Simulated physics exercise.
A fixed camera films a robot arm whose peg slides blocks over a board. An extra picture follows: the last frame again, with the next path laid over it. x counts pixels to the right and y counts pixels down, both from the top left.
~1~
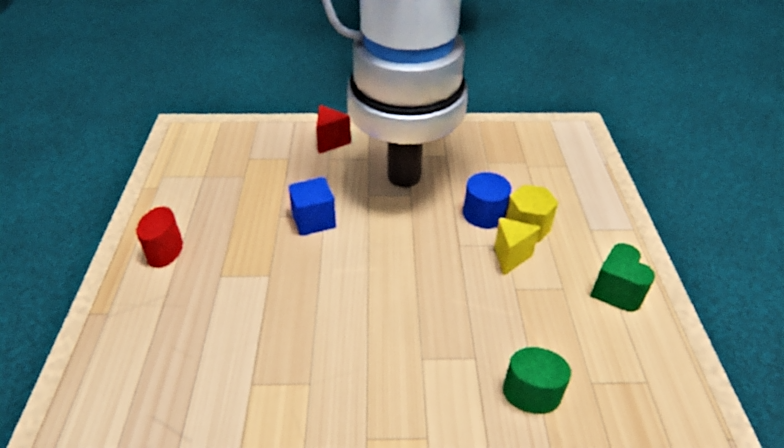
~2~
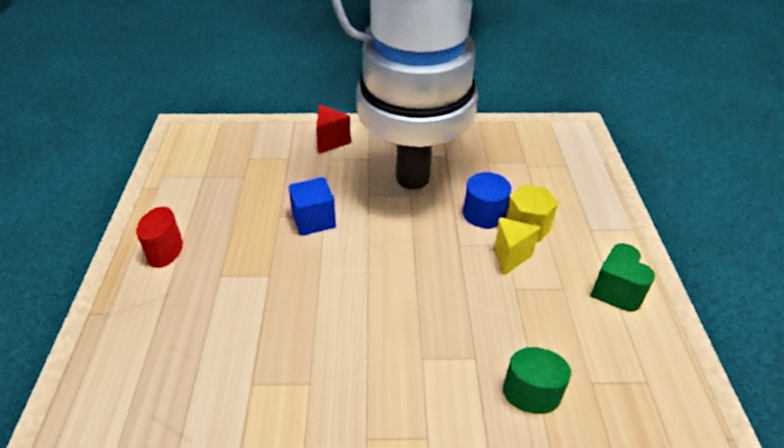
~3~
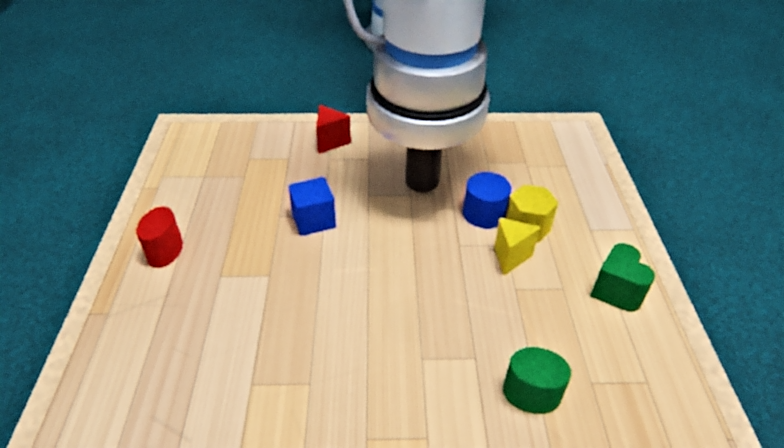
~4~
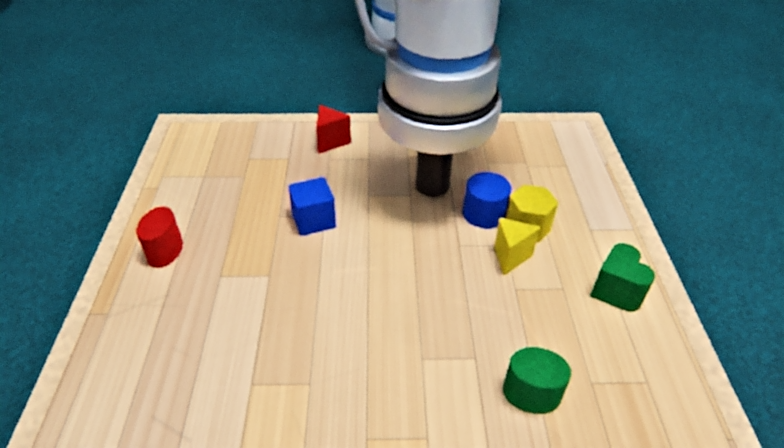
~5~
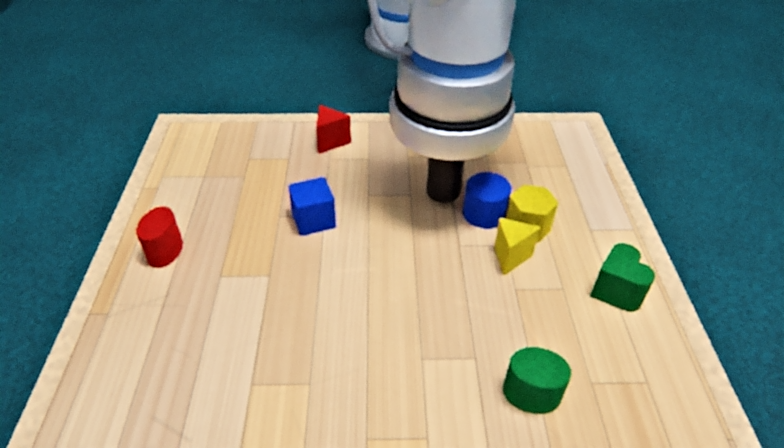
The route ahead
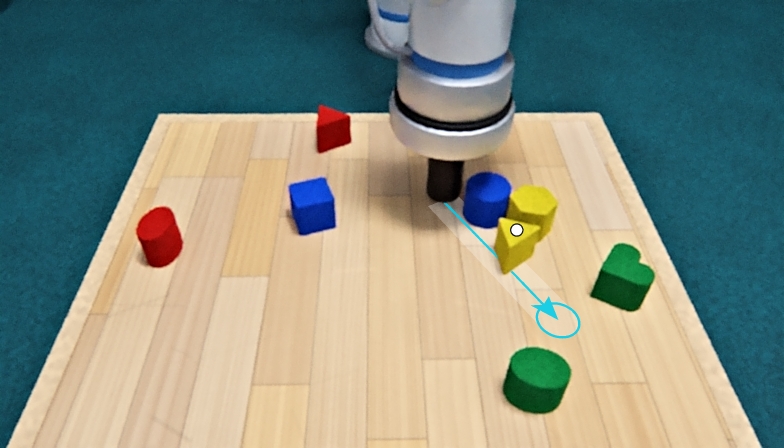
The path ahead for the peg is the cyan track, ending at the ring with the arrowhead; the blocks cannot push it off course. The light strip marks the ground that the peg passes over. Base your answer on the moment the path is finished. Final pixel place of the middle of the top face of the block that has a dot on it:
(598, 281)
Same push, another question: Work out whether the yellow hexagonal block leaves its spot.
It is carried off its spot.
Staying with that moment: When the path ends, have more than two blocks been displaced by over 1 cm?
Going by the path, yes.
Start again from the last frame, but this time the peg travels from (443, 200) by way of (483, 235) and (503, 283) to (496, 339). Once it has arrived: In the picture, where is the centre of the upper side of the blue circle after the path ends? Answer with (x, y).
The centre of its top will be at (541, 218).
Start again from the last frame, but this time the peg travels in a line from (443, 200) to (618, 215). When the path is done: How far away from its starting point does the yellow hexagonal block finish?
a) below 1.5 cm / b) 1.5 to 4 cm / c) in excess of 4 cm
That would be c.
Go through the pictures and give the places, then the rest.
Tip of the peg (404, 178), middles of tops, blue circle (489, 185), yellow triangular piece (517, 230), yellow hexagonal block (534, 199), green heart (628, 264), in the first picture.
Peg (413, 180), nothing pushed, in the second picture.
Peg (422, 183), nothing pushed, in the third picture.
Peg (433, 187), nothing pushed, in the fourth picture.
Peg (443, 193), blue circle (489, 185), yellow triangular piece (517, 230), yellow hexagonal block (534, 199), green heart (628, 264), in the fifth picture.
The line goes from (443, 200) directly to (558, 320); the dot is on the yellow triangular piece.
What follows on the original path. One third of the way, peg (479, 228); blue circle (522, 202); yellow hexagonal block (569, 202).
Two thirds of the way, peg (518, 268); blue circle (528, 204); yellow triangular piece (566, 262), turned 35° anticlockwise; yellow hexagonal block (571, 201), turned 15° clockwise.
At the end, peg (561, 312); blue circle (528, 204); yellow triangular piece (598, 281), turned 130° anticlockwise; yellow hexagonal block (571, 201), turned 15° clockwise; green heart unmoved.
